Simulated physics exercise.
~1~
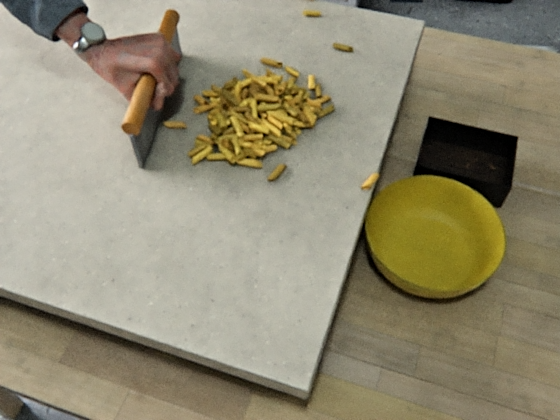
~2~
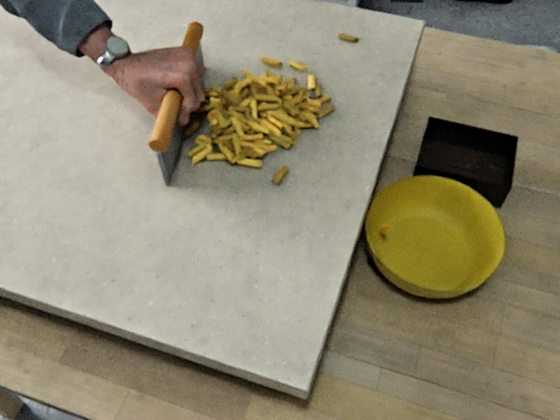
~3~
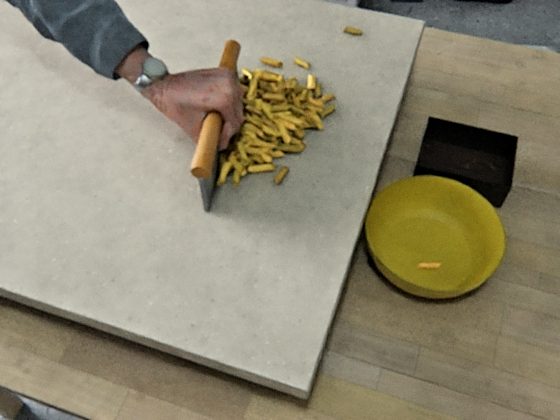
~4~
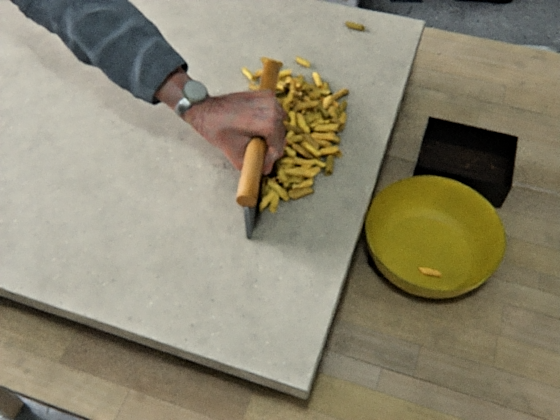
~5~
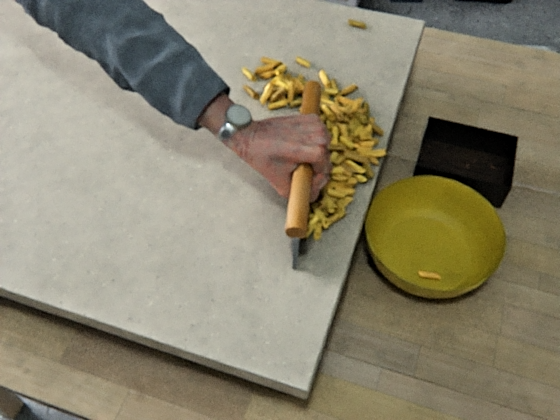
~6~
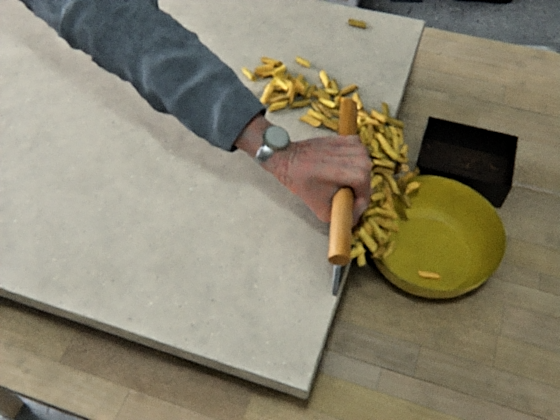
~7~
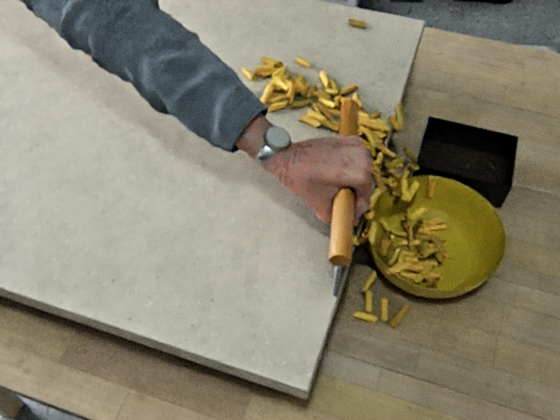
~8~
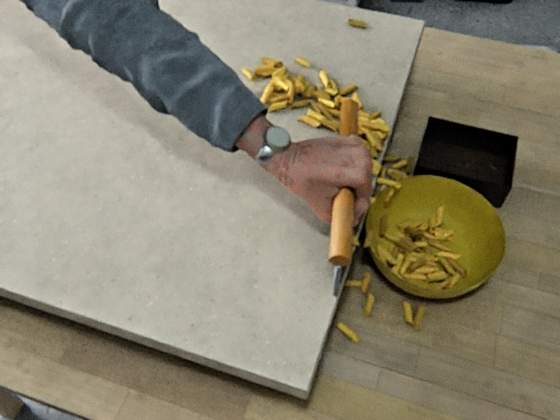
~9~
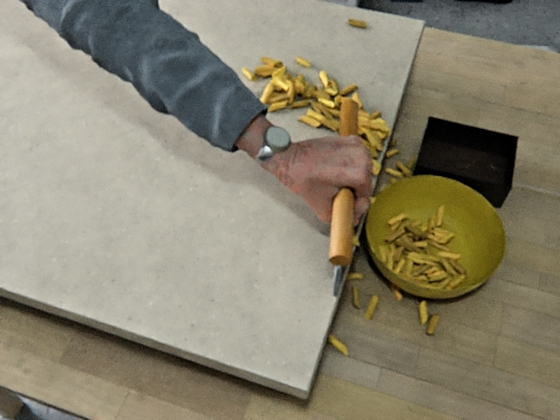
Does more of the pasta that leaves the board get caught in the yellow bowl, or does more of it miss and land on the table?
More of it is caught in the yellow bowl. Only a smaller share misses and lands on the table, and the black tin gets none.
